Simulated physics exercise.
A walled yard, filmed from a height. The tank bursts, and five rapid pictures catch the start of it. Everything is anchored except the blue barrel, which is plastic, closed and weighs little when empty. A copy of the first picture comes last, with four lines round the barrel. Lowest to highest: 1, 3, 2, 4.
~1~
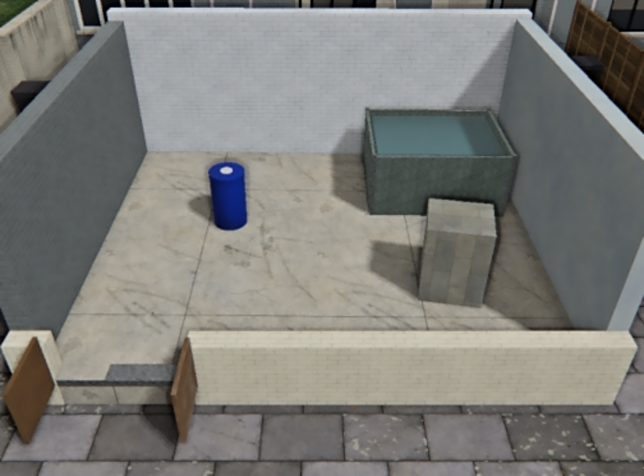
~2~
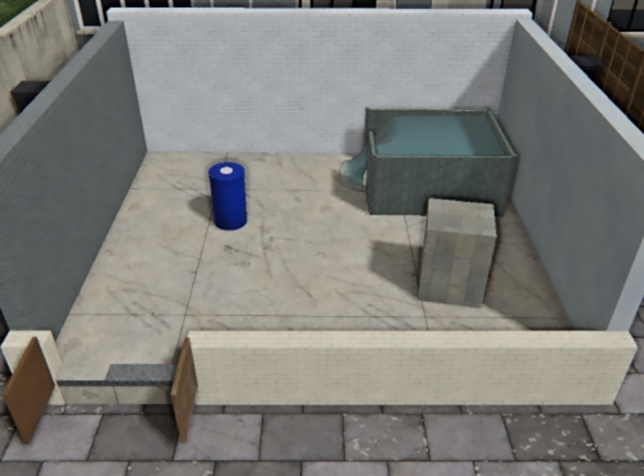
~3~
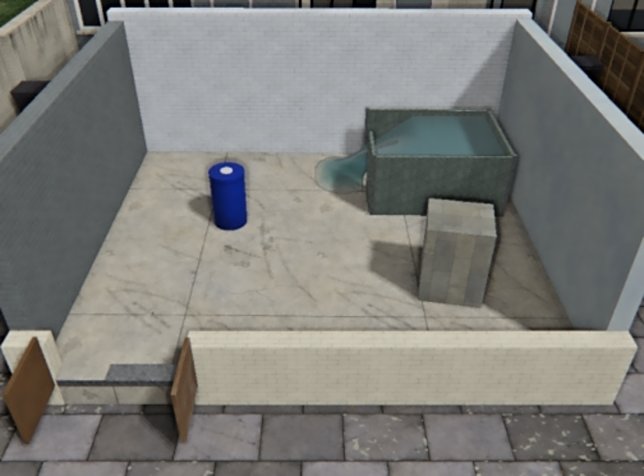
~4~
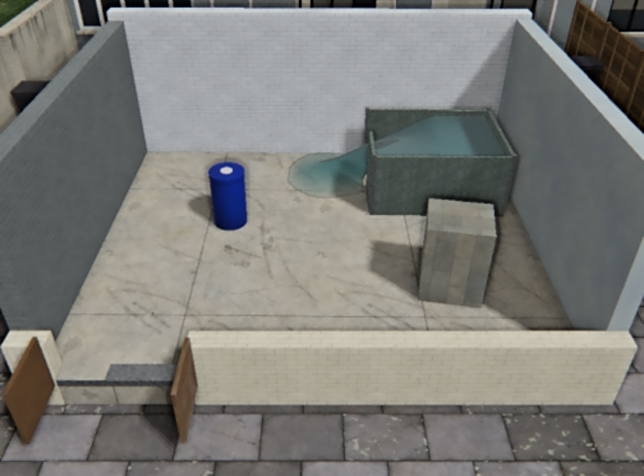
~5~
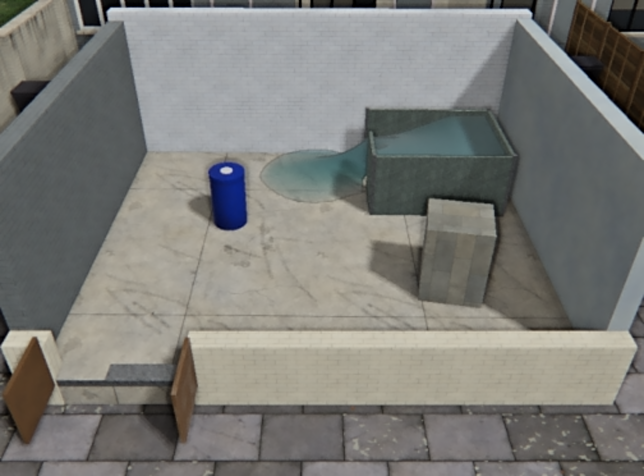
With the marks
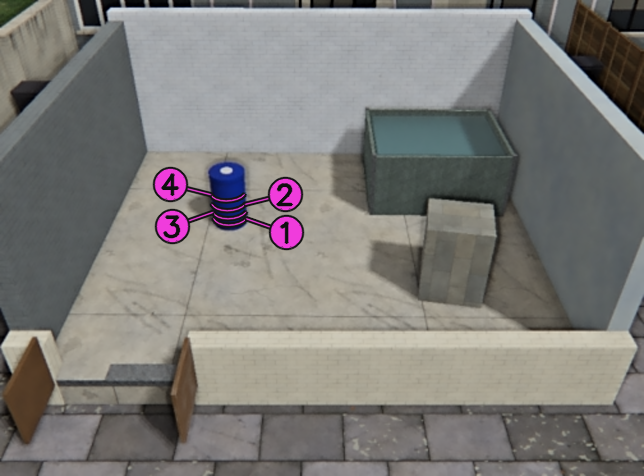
A walled yard held a full stone tank, a block and a blue barrel; water poured from the tank's left side and spread leftward across the floor in a widening puddle.
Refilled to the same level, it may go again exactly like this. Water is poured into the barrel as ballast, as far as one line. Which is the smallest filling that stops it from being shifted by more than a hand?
Choose 3.
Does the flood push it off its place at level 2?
No, that is safe.
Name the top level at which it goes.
It is 1.
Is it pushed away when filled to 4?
No.
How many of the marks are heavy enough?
Three.
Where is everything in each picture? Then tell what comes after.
The first picture shows lid of the blue barrel at (226, 171); tank full, its middle at (435, 136); open gate at (121, 334).
In the second picture, 1 % of the ground under water, its edge towards the barrel at (353, 185).
In the third picture, 3 % of the ground under water, its edge towards the barrel at (330, 187).
In the fourth picture, 6 % of the ground under water, its edge towards the barrel at (295, 183).
The fifth picture shows lid of the blue barrel at (226, 171); 8 % of the ground under water, its edge towards the barrel at (290, 195).
In magenta, 1 at (228, 225); 2 at (227, 210); 3 at (227, 218); 4 at (226, 201); from the bottom up 1, 3, 2, 4.
Choosing 1, it is pushed about twice its own width away.
Choosing 2, it does not move.
Choosing 3, it does not move.
Choosing 4, it does not move.
